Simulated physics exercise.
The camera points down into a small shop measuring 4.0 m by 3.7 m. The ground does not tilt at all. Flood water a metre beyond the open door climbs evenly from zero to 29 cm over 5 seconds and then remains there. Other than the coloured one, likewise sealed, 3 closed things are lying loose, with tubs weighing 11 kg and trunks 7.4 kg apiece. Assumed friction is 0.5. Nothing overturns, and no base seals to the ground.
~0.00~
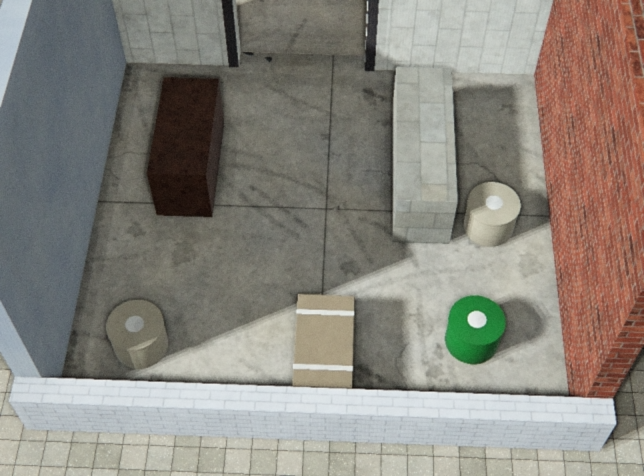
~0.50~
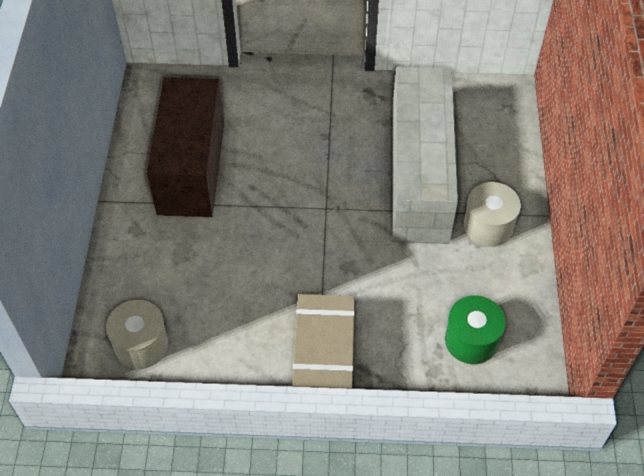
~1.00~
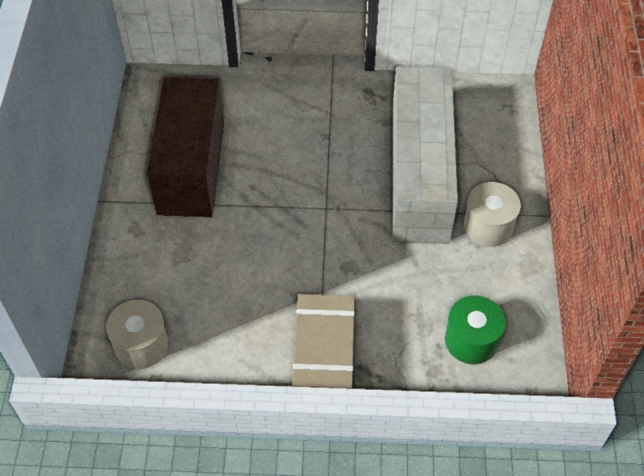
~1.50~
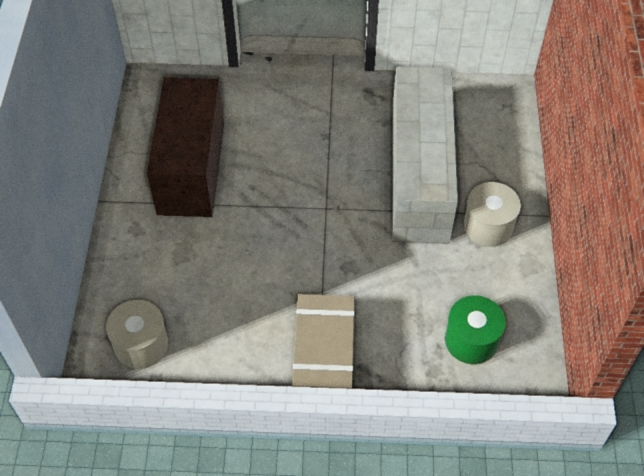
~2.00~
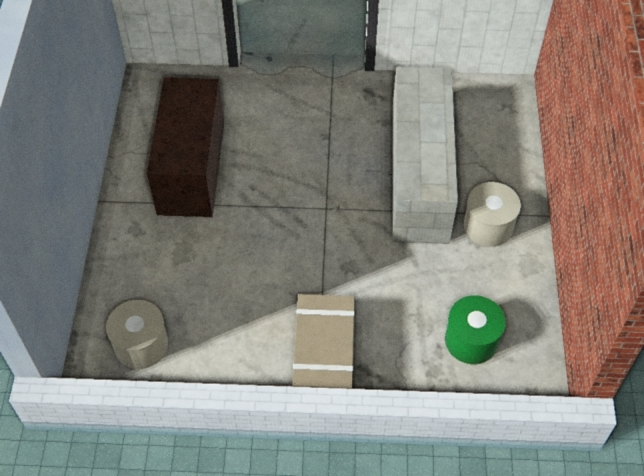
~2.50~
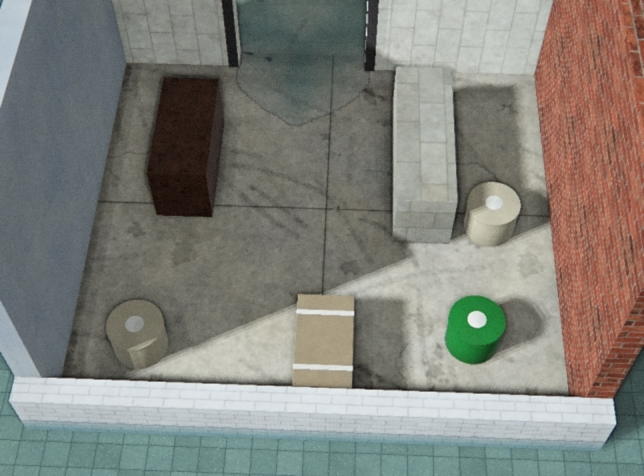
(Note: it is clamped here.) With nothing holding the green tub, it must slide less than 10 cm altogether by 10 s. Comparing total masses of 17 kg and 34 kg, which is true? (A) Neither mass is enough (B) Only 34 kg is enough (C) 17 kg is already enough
Only 34 kg is enough (B).
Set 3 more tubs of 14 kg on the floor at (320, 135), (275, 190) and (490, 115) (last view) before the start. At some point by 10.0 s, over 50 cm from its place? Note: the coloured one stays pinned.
In that order: Beyond it, beyond it, within it.
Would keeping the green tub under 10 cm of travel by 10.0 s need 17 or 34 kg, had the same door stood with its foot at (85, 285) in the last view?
Under that change no listed mass suffices.
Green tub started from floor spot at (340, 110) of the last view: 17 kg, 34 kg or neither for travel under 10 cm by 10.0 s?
It turns out that no load succeeds.
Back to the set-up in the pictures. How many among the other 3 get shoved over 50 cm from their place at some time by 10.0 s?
Counting them up, I find 3.
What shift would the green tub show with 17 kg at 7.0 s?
It would be some 0 cm from its spot.
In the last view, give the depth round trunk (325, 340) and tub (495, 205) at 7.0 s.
About 16 and 0 cm.
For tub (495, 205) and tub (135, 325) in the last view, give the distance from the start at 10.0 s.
The first is 140 cm from its start, the second 120 cm.
After 3.5 s the green tub would be 0 cm from its start with 17 kg and 0 cm from its start with 34 kg; 0 cm of water round it then.
After 4.5 s the green tub would be 0 cm from its start with 17 kg and 0 cm from its start with 34 kg; 0 cm of water round it then.
After 7.0 s the green tub would be 0 cm from its start with 17 kg and 0 cm from its start with 34 kg; 6 cm of water round it then.
After 10.0 s the green tub would be 100 cm from its start with 17 kg and 0 cm from its start with 34 kg; 11 cm of water round it then.
